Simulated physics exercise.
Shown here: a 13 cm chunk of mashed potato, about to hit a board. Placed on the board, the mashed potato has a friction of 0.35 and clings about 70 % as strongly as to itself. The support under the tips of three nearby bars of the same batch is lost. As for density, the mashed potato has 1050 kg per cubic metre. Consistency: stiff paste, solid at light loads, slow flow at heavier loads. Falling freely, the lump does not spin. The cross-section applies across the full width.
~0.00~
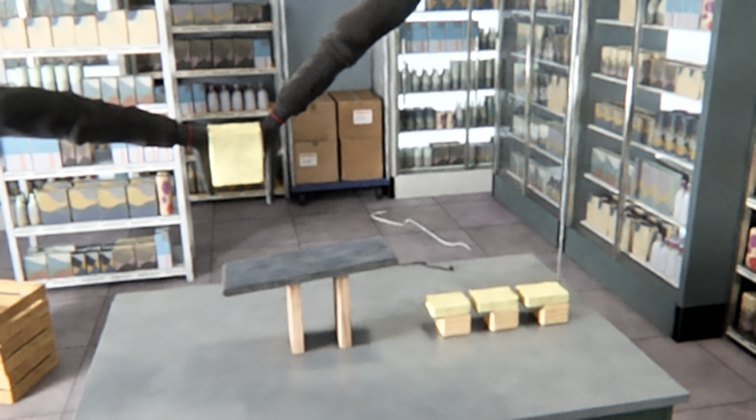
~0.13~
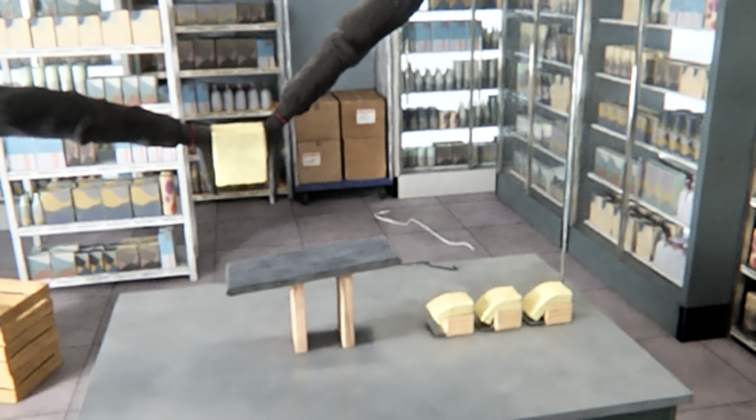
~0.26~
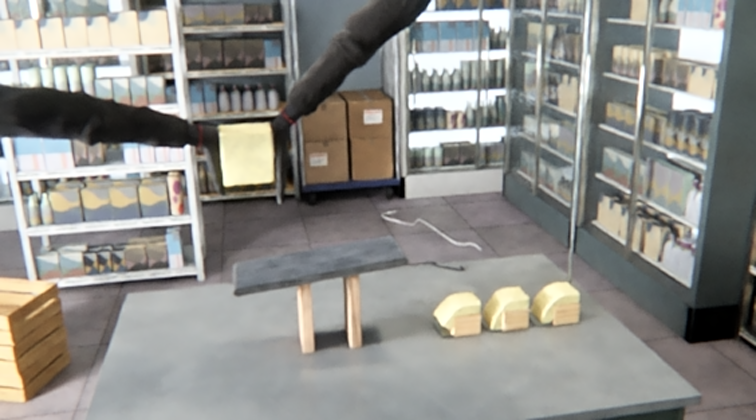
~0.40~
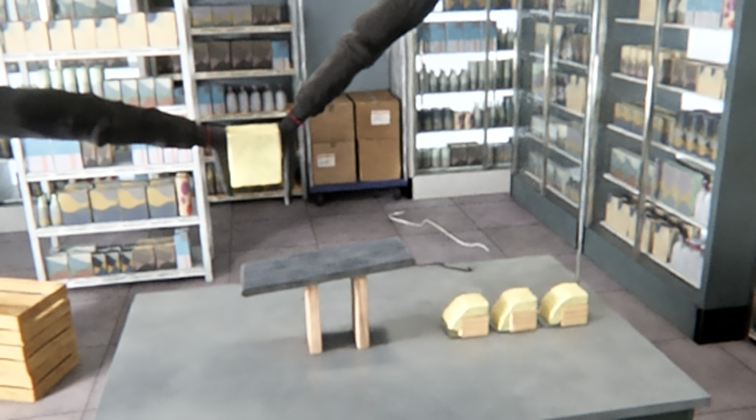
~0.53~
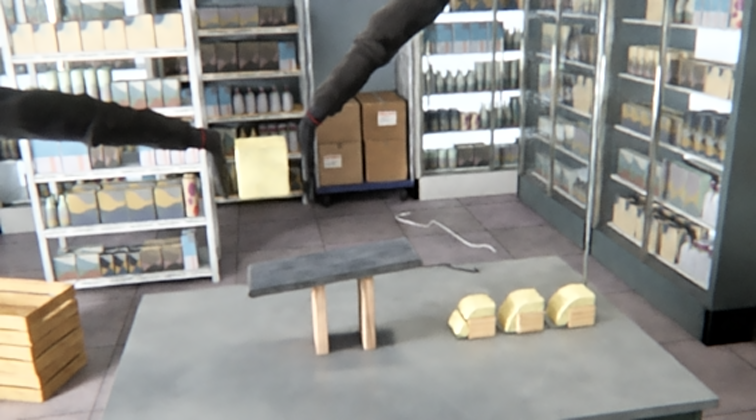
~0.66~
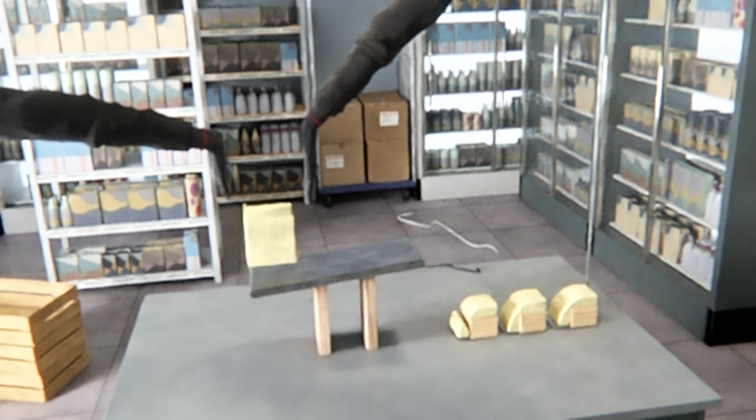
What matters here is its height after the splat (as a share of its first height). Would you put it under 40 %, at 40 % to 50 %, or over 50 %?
I would put it under 40 %.
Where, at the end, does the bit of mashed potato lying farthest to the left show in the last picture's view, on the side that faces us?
It lies at around (242, 282) in the last picture.
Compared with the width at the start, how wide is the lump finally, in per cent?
Around 220 % of the starting width.
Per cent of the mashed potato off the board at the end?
Roughly 35 % off the board.
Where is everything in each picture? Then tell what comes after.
Highest point of the mashed potato at (258, 132); the tips have sunk 0, 0, 0 (left to right), in the first frame.
Highest point of the mashed potato at (261, 132); the tips have sunk 2.3 cm, 4.3 cm, 5.0 cm (left to right), in the second frame.
Highest point of the mashed potato at (268, 132); the tips have sunk 4.2 cm, 6.1 cm, 6.2 cm (left to right), in the third frame.
Highest point of the mashed potato at (276, 133); the tips have sunk 4.7 cm, 6.1 cm, 6.2 cm (left to right), in the fourth frame.
Highest point of the mashed potato at (283, 146); the tips have sunk 6.0 cm, 6.1 cm, 6.2 cm (left to right), in the fifth frame.
Highest point of the mashed potato at (291, 216); the tips have sunk 6.3 cm, 6.1 cm, 6.2 cm (left to right), in the sixth frame.
By 0.77 s, it stands 37 % of its first height and 1 % has gone off the board.
By 0.91 s, it stands 35 % of its first height and 33 % has gone off the board.
By 1.04 s, it stands 35 % of its first height and 34 % has gone off the board.
By 1.17 s, it stands 35 % of its first height and 34 % has gone off the board.
By 1.27 s, at the end, it stands 35 % of its first height and 34 % has gone off the board.
